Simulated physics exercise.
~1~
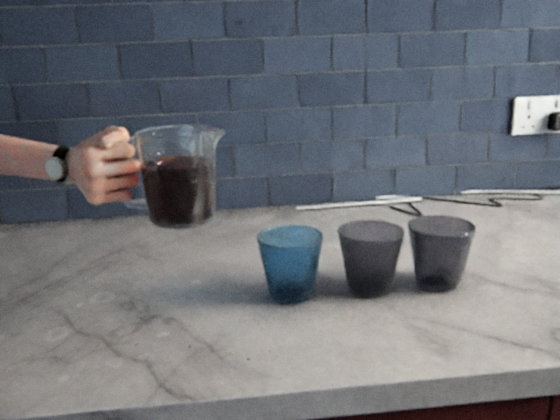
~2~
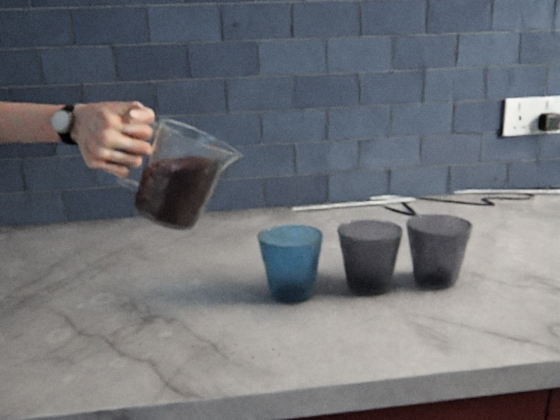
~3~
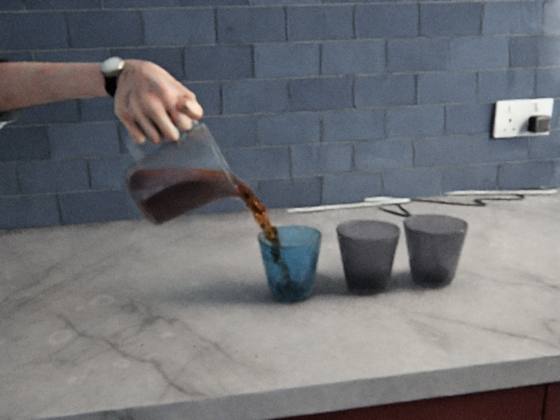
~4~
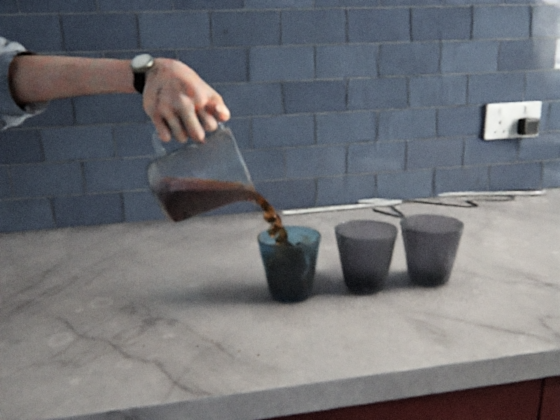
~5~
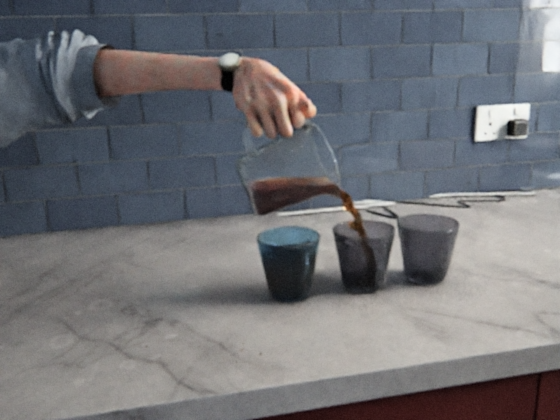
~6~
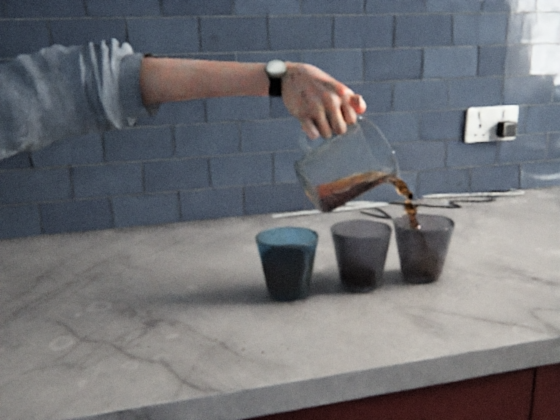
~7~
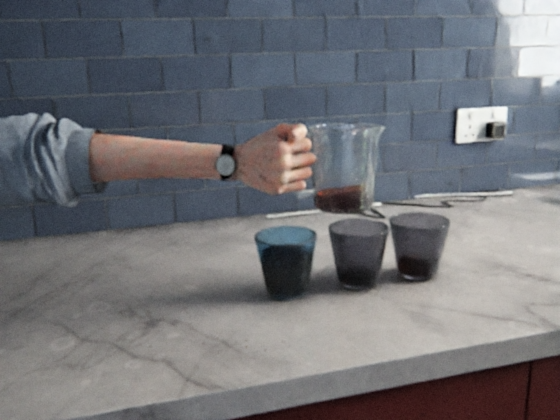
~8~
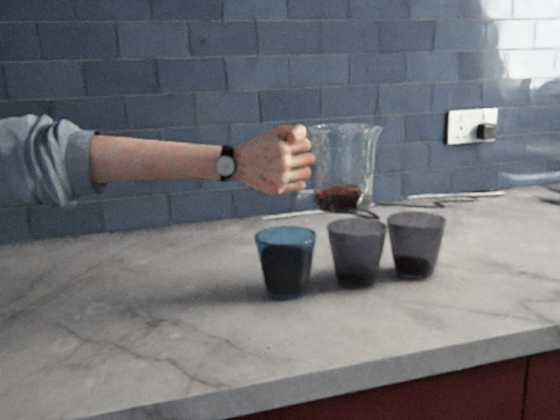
A hand wearing a dark-strapped watch holds a clear glass pitcher of dark tea above a pale marbled worktop, seen from the front against a blue-grey tiled wall with a white socket at the right. Three empty tumblers stand in a line, a blue one at the left and two smoky grey ones beside it. The hand tips the pitcher rightwards and pours into the blue tumbler, then carries the stream across the middle one to the right one. It turns the pitcher upright again. At the end, all three tumblers hold tea, the blue one looking fullest, and a little remains in the pitcher.
